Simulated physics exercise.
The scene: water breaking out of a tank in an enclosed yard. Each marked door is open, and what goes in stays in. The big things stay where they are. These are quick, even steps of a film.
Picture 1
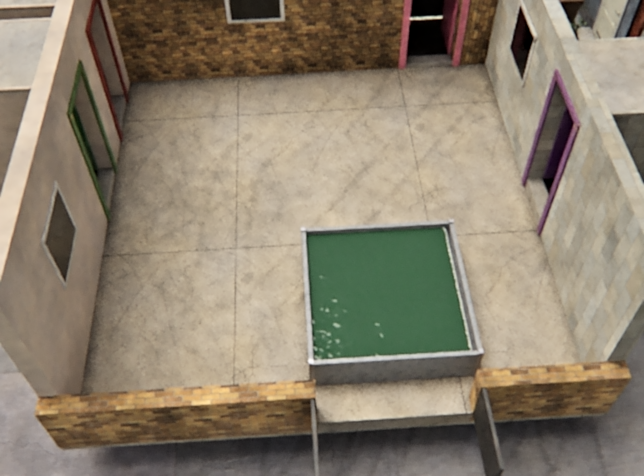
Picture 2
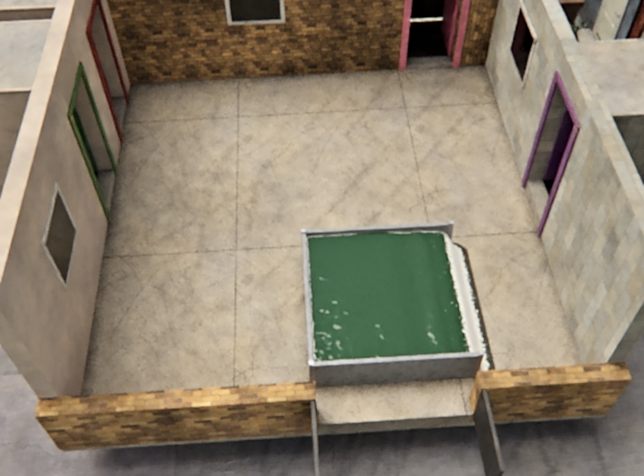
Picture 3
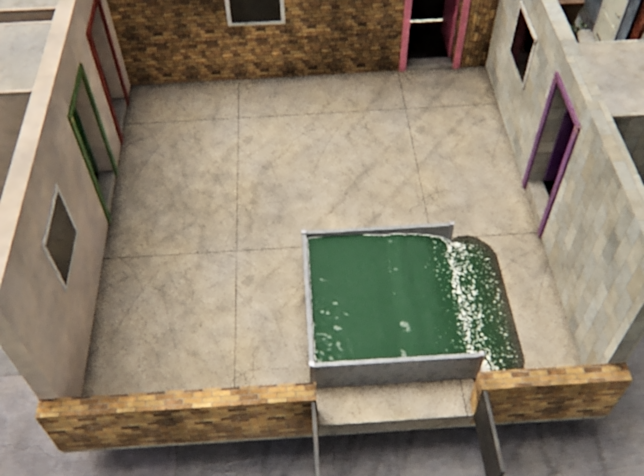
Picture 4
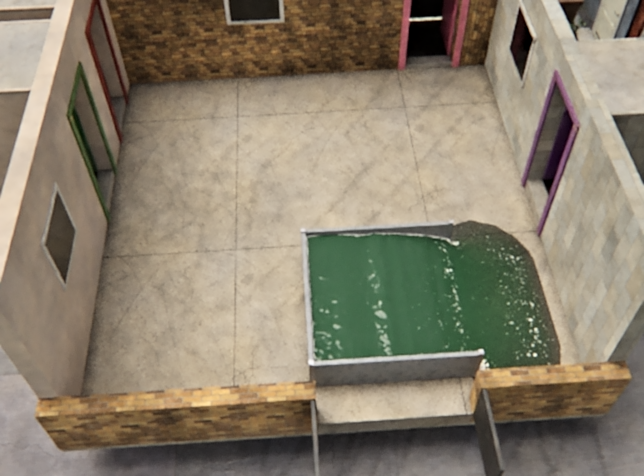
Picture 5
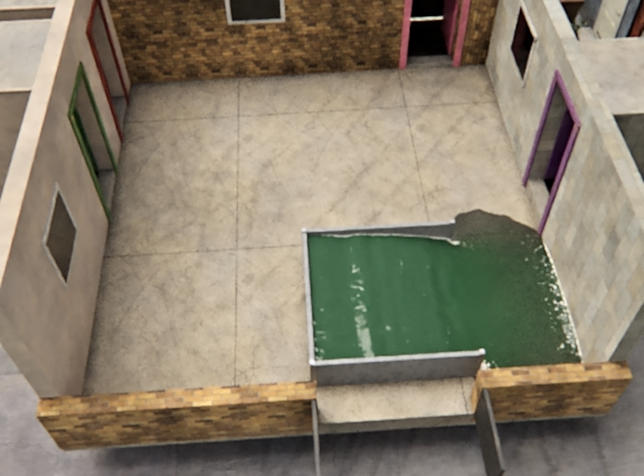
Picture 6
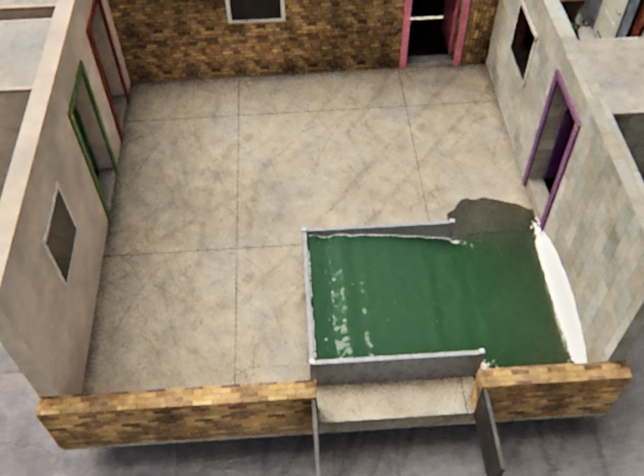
Green water breaks out of the right side of an open, grey-edged tank in a walled yard, seen from above by a still camera. Brick walls stand at the back and front, with pale side walls holding green, red and purple doorways. The water spreads right across the stone floor, foam speckling it, then meets the right wall in a white band while a dark wet patch widens behind.
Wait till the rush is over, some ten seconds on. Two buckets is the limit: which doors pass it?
The red door admits no more than that; the purple door admits no more than that; the pink door lets in a lot; the green door admits no more than that.
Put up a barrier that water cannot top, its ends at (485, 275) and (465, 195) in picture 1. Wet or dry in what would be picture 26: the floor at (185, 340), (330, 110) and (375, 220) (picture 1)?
In that order: No water, awash, clear.
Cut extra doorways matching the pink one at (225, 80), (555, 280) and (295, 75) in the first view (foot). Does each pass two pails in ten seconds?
One after the other: Holds, passes that mark, holds.
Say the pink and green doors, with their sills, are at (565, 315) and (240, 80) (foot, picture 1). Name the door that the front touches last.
The red one.
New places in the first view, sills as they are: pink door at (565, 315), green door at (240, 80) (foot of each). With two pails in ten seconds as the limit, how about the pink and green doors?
In short: Pink door lets more in, green door holds.
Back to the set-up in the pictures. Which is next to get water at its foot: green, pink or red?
That is the door marked pink.
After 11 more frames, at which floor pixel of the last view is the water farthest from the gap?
At about (496, 97).
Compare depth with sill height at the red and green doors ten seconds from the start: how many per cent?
About 50 and 40 per cent.
A moment on, water covers 10 % of the floor; the red door not reached, the purple door wet at the sill, nothing in, the pink door not reached, the green door not reached.
Next, water covers 20 % of the floor; the red door not reached, the purple door wet at the sill, nothing in, the pink door not reached, the green door not reached.
Then, water covers 40 % of the floor; the red door not reached, the purple door wet at the sill, nothing in, the pink door under two buckets in, the green door not reached.
Later, water covers 55 % of the floor; the red door not reached, the purple door wet at the sill, nothing in, the pink door over two buckets in, the green door not reached.
In the end, water covers 80 % of the floor; the red door wet at the sill, nothing in, the purple door wet at the sill, nothing in, the pink door far over two buckets in, the green door wet at the sill, nothing in.
